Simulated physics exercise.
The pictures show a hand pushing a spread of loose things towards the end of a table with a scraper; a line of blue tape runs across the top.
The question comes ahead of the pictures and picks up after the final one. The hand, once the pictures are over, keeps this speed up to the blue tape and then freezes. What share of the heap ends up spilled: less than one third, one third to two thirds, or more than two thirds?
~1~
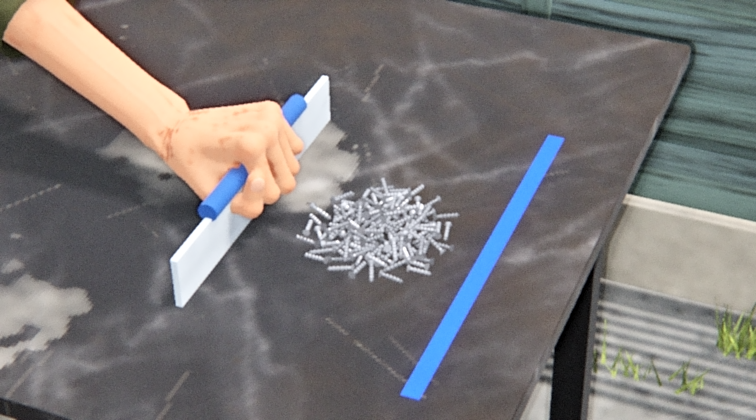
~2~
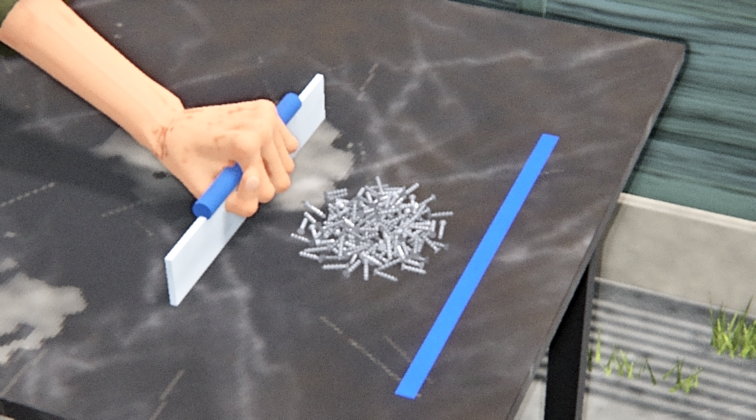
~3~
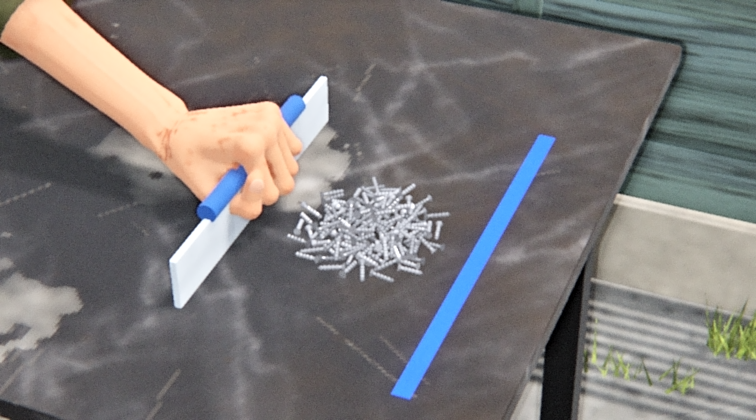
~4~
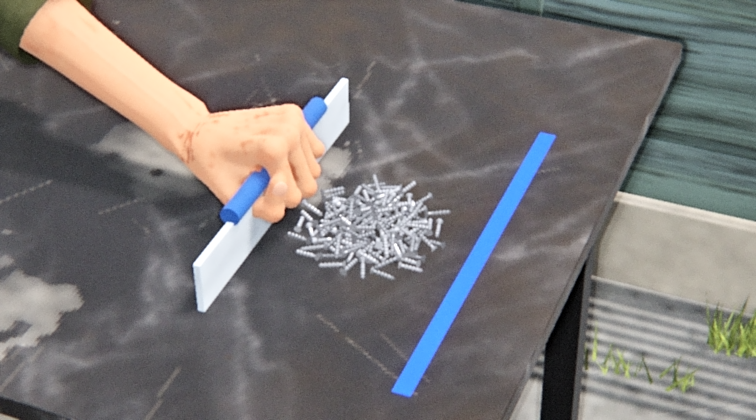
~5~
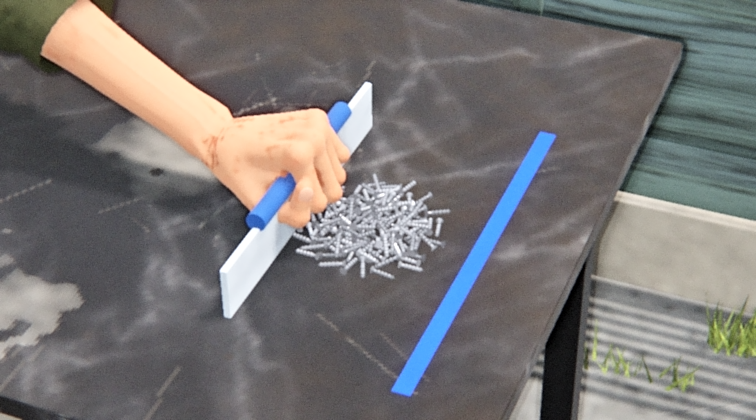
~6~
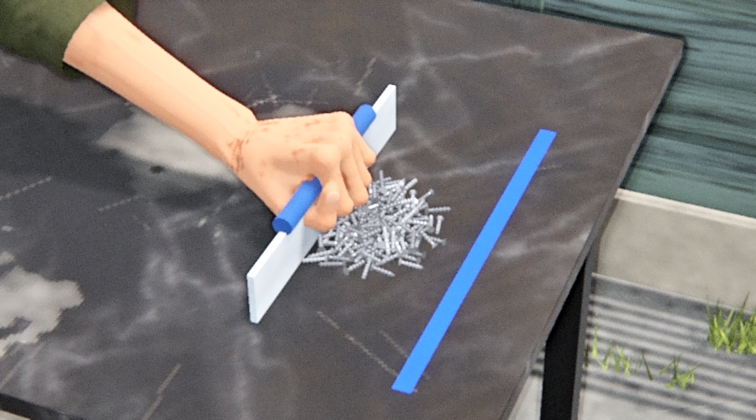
Less than one third.
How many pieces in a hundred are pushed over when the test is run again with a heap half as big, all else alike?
I'd say close to 0 per cent.
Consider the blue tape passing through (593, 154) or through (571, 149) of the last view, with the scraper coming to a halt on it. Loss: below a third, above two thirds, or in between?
First try: Over two thirds; second try: In the middle band.
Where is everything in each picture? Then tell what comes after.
In the first picture, scraper (188, 268), at rest; blue tape (550, 148), about a palm's width from the edge; edge at (578, 282); the heap (382, 226), steel screws.
In the second picture, scraper (182, 267), at rest.
In the third picture, scraper (187, 269); the heap (373, 225).
In the fourth picture, scraper (210, 273).
In the fifth picture, scraper (236, 279); the heap (374, 222).
In the sixth picture, scraper (263, 283); blue tape (542, 143); edge at (570, 276); the heap (378, 221), roughly a third pushed along.
Just after the last frame, scraper still moving, near (411, 192); heap all on the table, its front near (496, 258).
A moment on, scraper stopped at the blue tape; heap just a few over the edge.
Further on, scraper stopped at the blue tape; heap about a tenth over the edge.
When it is over, scraper stopped at the blue tape; heap roughly a quarter over the edge.
